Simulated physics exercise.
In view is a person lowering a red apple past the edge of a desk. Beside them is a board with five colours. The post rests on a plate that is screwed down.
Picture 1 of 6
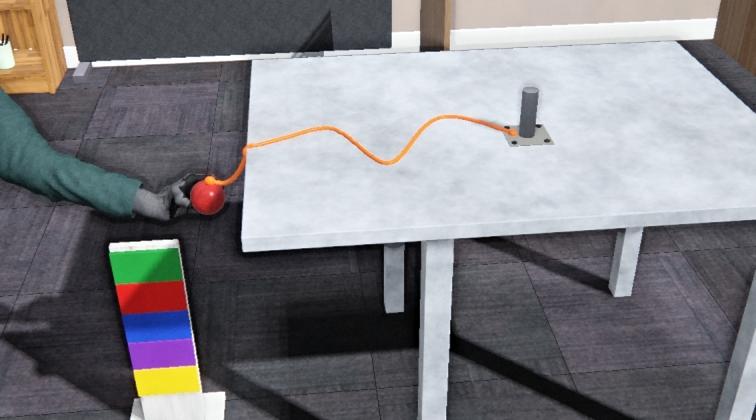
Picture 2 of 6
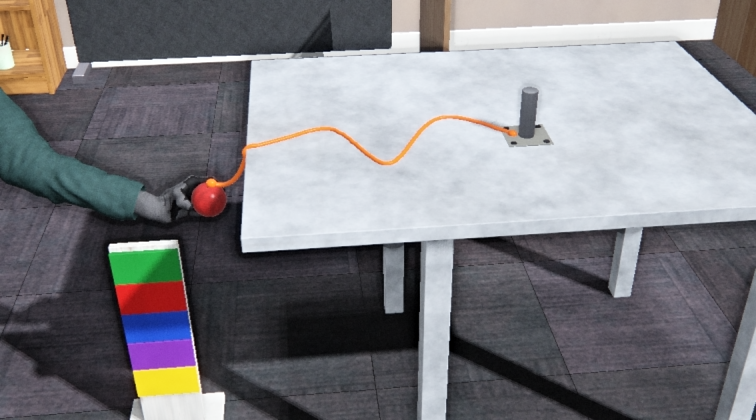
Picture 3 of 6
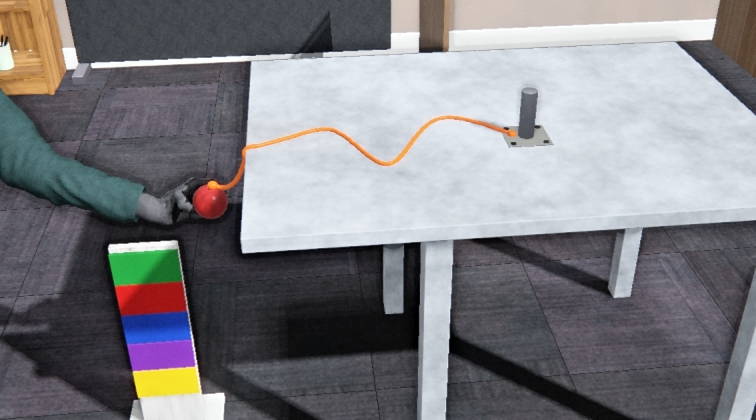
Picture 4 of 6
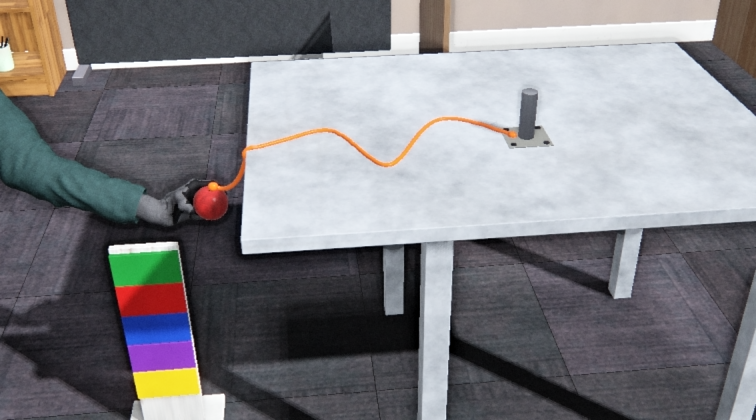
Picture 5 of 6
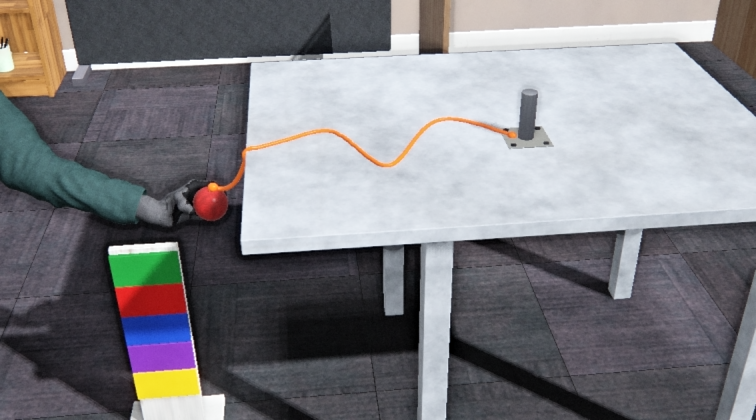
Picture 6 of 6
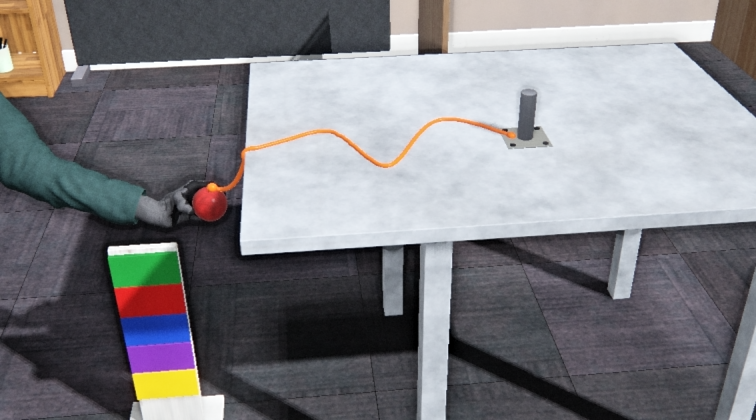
A gloved hand holding a red ball on an orange cord beside a grey table, barely moving above a five-coloured board.
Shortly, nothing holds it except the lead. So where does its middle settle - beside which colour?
Beside blue.
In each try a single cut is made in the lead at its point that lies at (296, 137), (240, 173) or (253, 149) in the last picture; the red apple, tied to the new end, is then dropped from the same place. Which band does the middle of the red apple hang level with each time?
No band; red; green.
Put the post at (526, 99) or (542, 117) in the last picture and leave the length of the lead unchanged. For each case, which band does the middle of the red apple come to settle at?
In turn, red and then red.
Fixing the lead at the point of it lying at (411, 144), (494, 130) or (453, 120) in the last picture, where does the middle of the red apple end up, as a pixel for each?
Taking them in turn, I'd expect around (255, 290), (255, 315) and finally (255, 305).
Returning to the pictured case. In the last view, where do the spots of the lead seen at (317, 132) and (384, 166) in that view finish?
End points: Roughly (247, 195); roughly (310, 150).
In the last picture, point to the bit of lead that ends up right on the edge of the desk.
Answer: The point at (349, 142).
A little later, apple near (269, 318); level with blue.
Next, apple near (247, 322); level with blue.
When it is over, apple near (259, 322); level with blue. At blue.
